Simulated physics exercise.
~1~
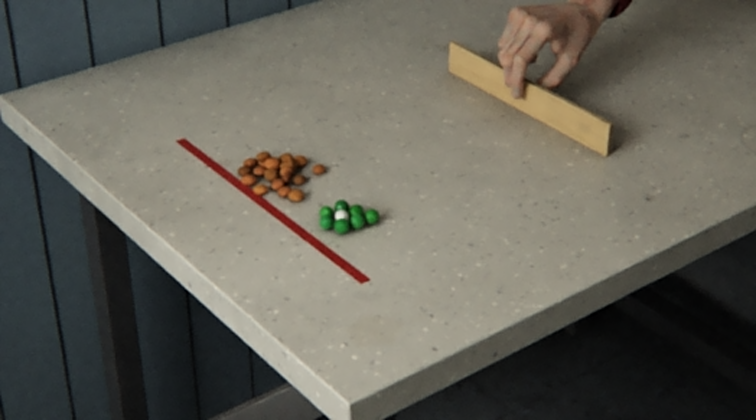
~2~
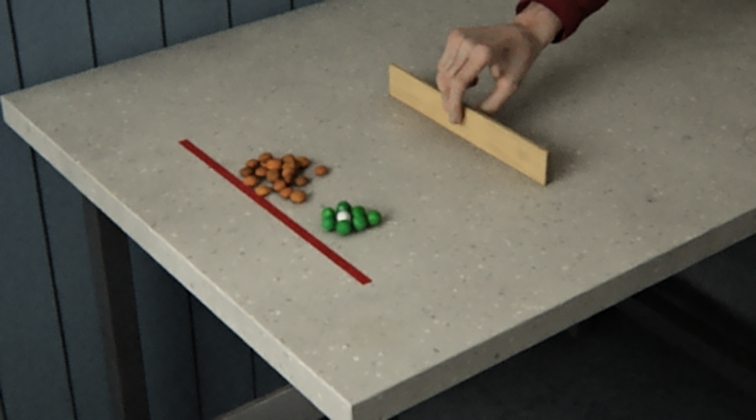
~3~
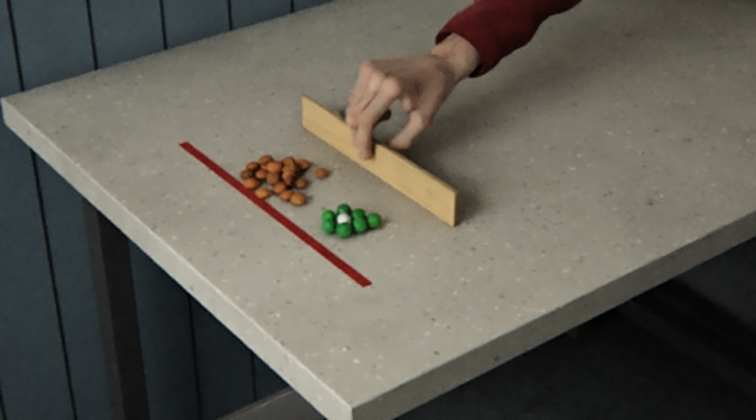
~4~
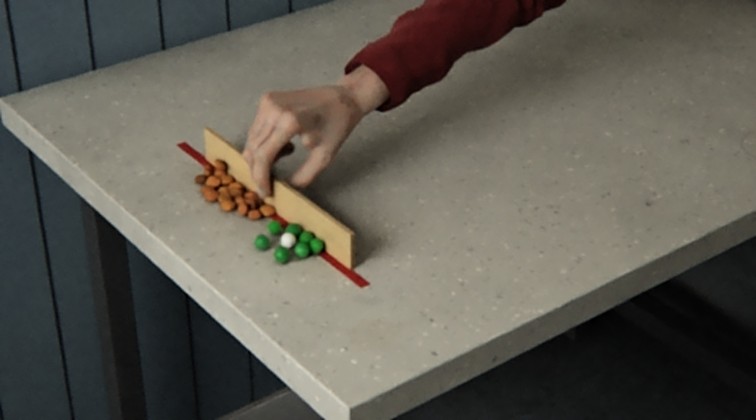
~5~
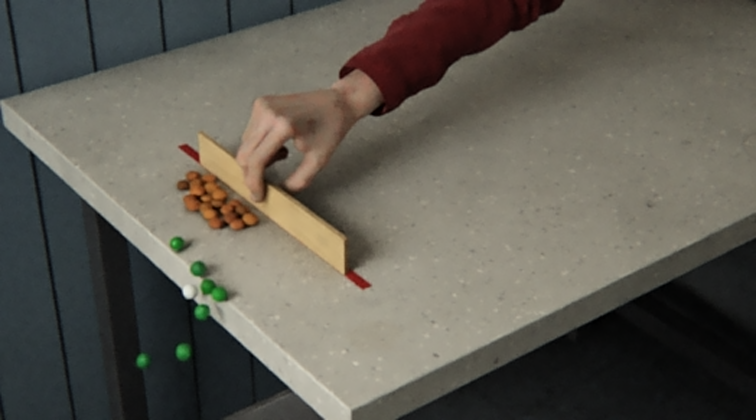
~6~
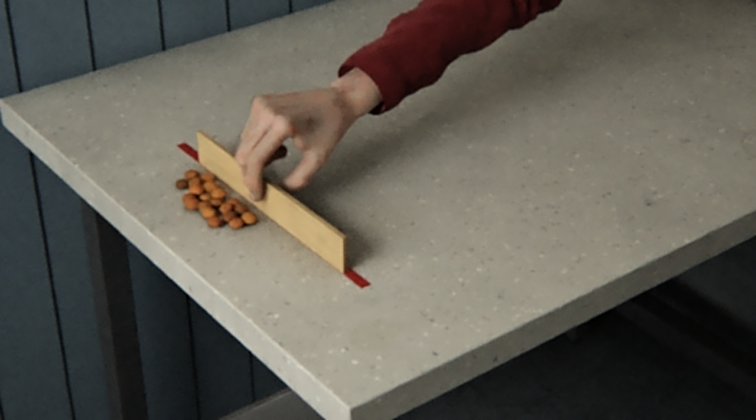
Hand pushing a wooden strip to a red line on a table, green balls rolling off the edge while brown pieces stay.
